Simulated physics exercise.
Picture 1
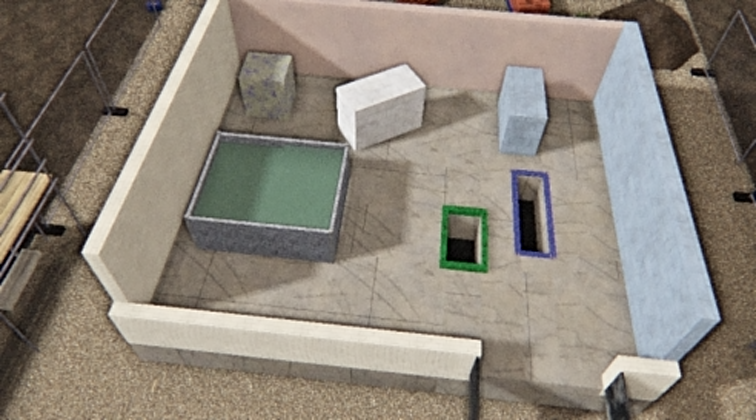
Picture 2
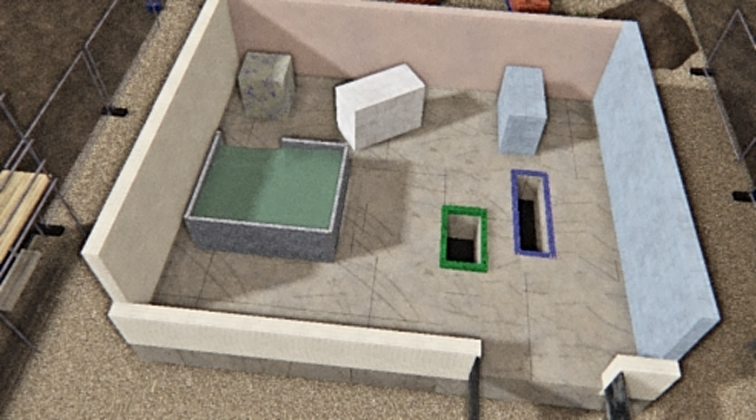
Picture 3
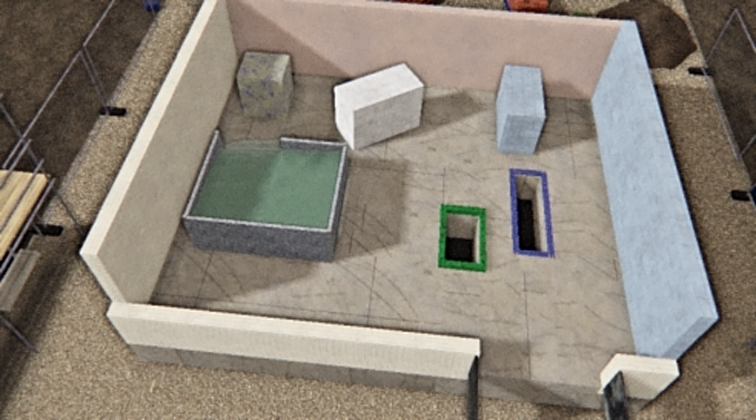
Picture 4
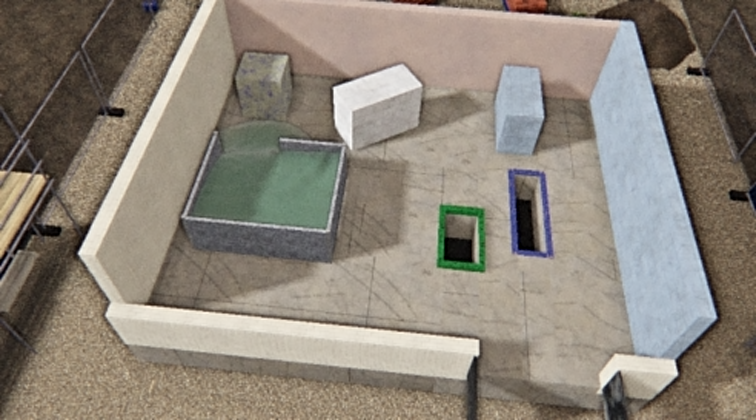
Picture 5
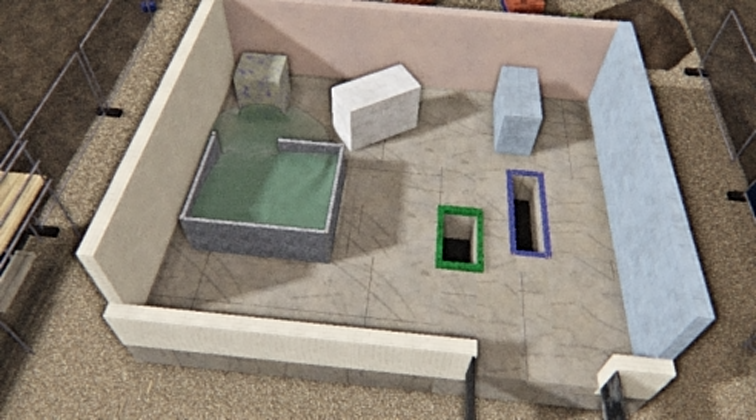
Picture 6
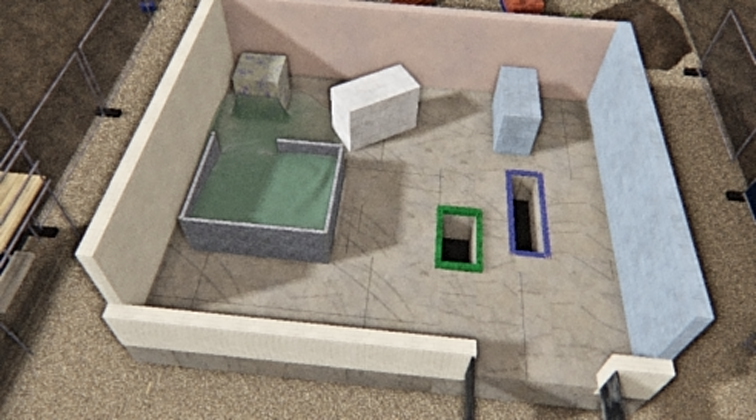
Water inside an open gray tank stayed still at first, then poured out through a gap that opened in its far side and spread across the concrete slab around the mottled block behind it.
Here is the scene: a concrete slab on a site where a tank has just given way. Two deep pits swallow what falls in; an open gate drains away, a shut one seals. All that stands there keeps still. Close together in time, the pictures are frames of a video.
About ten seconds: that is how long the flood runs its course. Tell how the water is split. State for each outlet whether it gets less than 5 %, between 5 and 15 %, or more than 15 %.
Outcome: Gate: Short of five per cent, blue pit: Inside five to fifteen per cent, green pit: Short of five per cent.
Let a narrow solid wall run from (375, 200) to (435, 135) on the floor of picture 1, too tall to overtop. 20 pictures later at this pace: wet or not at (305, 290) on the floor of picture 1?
Waterless.
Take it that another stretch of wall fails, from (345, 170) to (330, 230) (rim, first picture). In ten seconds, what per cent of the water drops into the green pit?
About 30 percent ends up in the green pit, by my reckoning.
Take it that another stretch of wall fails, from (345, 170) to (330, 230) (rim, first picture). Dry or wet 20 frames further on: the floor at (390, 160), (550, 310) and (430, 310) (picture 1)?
Result, in sequence: Untouched by the flood; inundated; inundated.
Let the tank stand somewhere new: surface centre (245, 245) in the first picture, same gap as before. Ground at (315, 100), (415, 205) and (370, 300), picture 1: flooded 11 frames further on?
Outcome, in sequence: Wetted, unwetted, unwetted.
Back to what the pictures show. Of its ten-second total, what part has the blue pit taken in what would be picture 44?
Working it through, I arrive at 20 %.
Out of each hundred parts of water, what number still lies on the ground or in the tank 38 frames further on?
98 %.
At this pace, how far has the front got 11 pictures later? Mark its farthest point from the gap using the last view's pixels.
Approximate pixel: (492, 96).
A moment on, water covers 15 % of the floor; the gate 0 %, the blue pit 0 %, the green pit 0 %.
Next, water covers 25 % of the floor; the gate 0 %, the blue pit 0 %, the green pit 0 %.
Then, water covers 40 % of the floor; the gate 0 %, the blue pit 0 %, the green pit 0 %.
Later, water covers 80 % of the floor; the gate 0 %, the blue pit 2 %, the green pit 1 %.
In the end, water covers 95 % of the floor; the gate 2 %, the blue pit 11 %, the green pit 1 %.
